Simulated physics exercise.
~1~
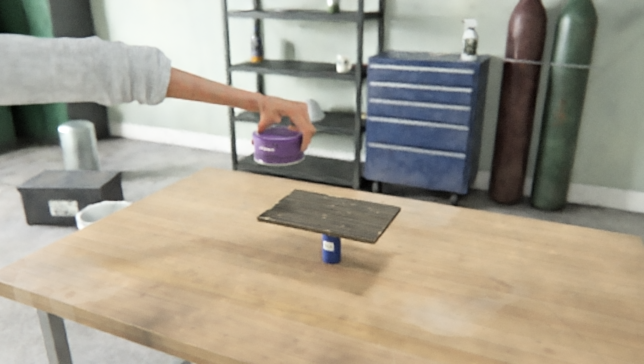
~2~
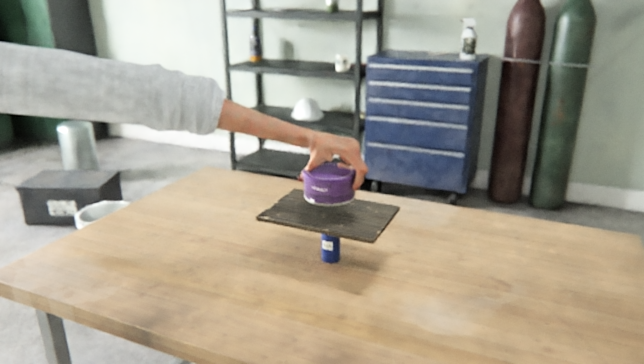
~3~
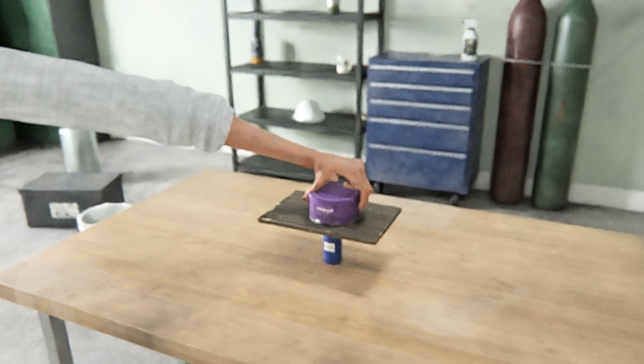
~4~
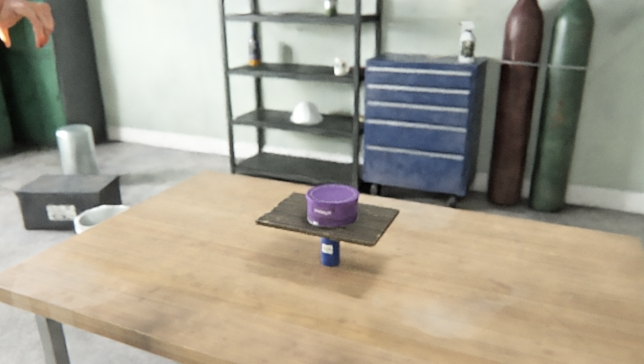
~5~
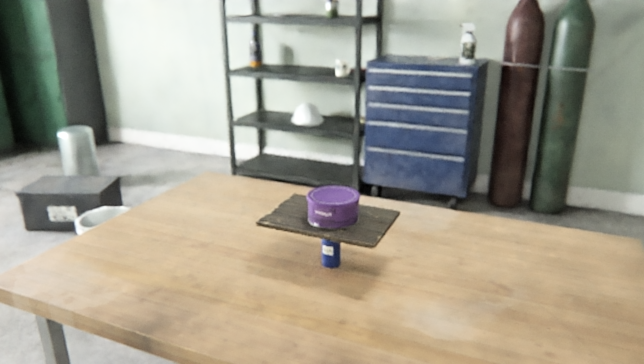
In a workshop with metal shelves, a blue drawer cabinet and two tall gas cylinders along the wall, a thin black board rests on a small blue container on a wooden table. A hand reaches in from the left, holding a purple tub above the board. It carries the tub to the right and lowers it onto the board, keeping its fingers on it as it settles. The hand then lets go and draws back to the left, leaving the view. The board stays up on its narrow support, with the tub balanced on top.
